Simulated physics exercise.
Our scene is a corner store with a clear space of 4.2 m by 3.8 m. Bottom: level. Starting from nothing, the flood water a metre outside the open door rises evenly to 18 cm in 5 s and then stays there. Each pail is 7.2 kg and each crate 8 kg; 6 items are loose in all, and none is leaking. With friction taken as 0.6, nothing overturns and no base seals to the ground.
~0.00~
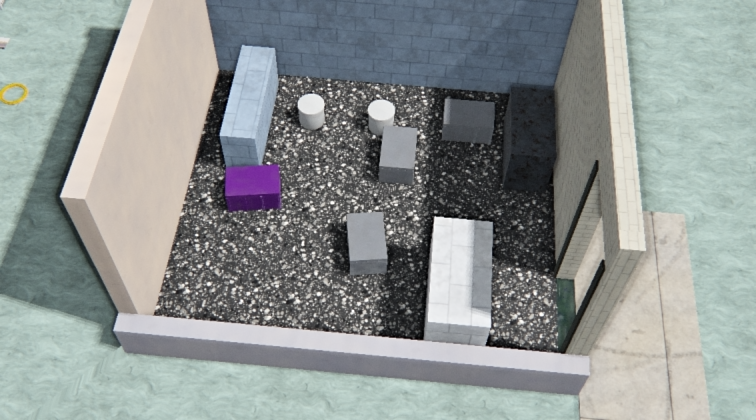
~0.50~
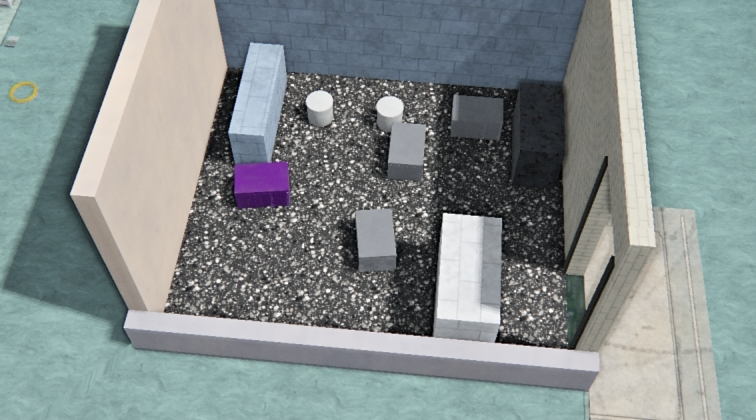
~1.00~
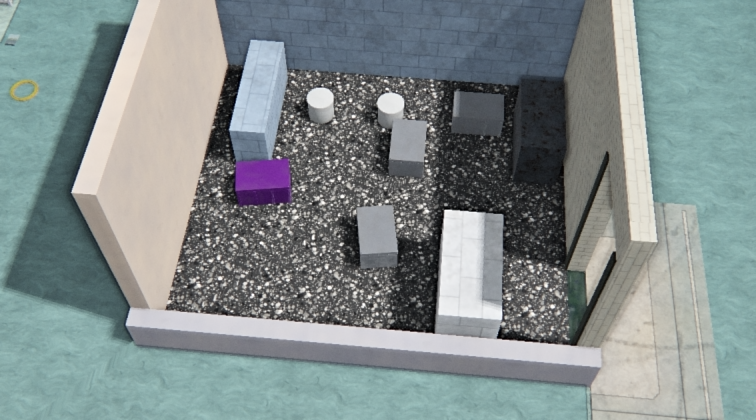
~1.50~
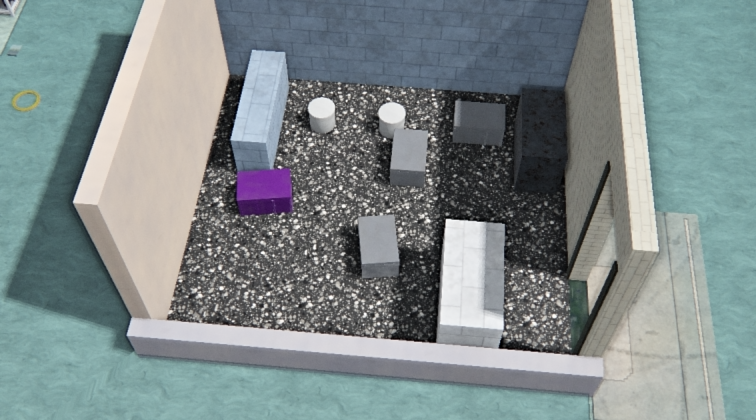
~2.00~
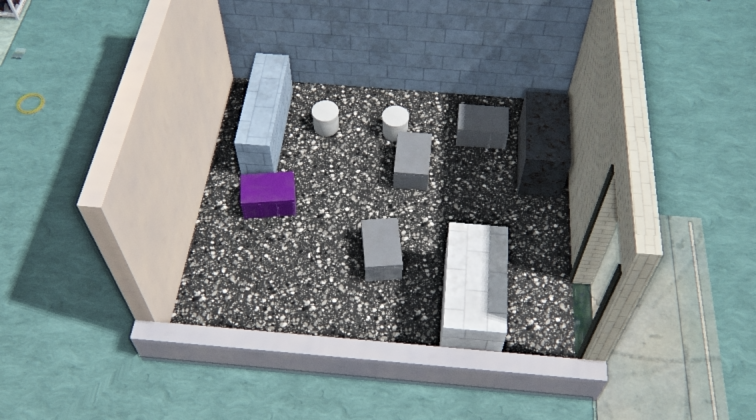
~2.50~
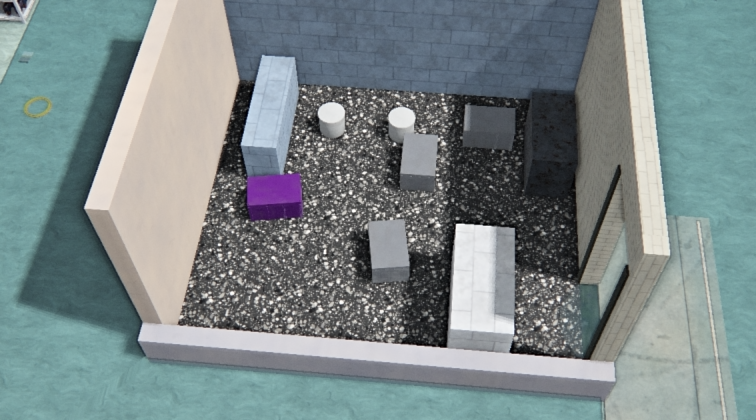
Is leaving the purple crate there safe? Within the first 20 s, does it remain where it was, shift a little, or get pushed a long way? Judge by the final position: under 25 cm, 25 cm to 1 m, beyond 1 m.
It gets pushed a long way.
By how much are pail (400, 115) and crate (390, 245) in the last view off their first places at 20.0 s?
One is off by 60 cm, the other by 150 cm, in the order asked.
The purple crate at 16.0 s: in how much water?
I'd put it at about 9 cm.
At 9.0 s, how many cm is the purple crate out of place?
About 0 cm out of place.
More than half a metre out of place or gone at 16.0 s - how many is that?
5.
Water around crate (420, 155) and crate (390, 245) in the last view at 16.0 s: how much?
About 6 and 3 cm.
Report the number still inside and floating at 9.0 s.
Count: 1.
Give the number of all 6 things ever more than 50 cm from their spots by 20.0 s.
The count comes to 6.
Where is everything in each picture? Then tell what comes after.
The first frame shows the purple crate at (252, 180) rests on the ground; water covers 0.0 m2; 0 of 6 have shifted.
The second frame shows the purple crate at (261, 177), on the bottom; 0.0 m2 under water; 0 of 6 have shifted.
The third frame shows the purple crate at (262, 174) rests on the ground; water covers 0.0 m2; 0 of 6 have shifted.
The fourth frame shows the purple crate at (264, 184), on the bottom; 0.0 m2 under water; 0 of 6 have shifted.
The fifth frame shows the purple crate at (267, 187) rests on the ground; 0.0 m2 under water; 0 of 6 have shifted.
The sixth frame shows the purple crate at (274, 189), on the bottom; 0.1 m2 under water; 0 of 6 have shifted.
After 4.0 s the purple crate is near (274, 189), 0.0 m from its start, aground; 0 afloat.
After 9.0 s the purple crate is near (274, 189), 0.0 m from its start, aground; 1 afloat.
After 16.0 s the purple crate is near (288, 308), 1.6 m from its start, afloat; 5 afloat.
After 20.0 s the purple crate is near (431, 226), 1.8 m from its start, afloat; 6 afloat.
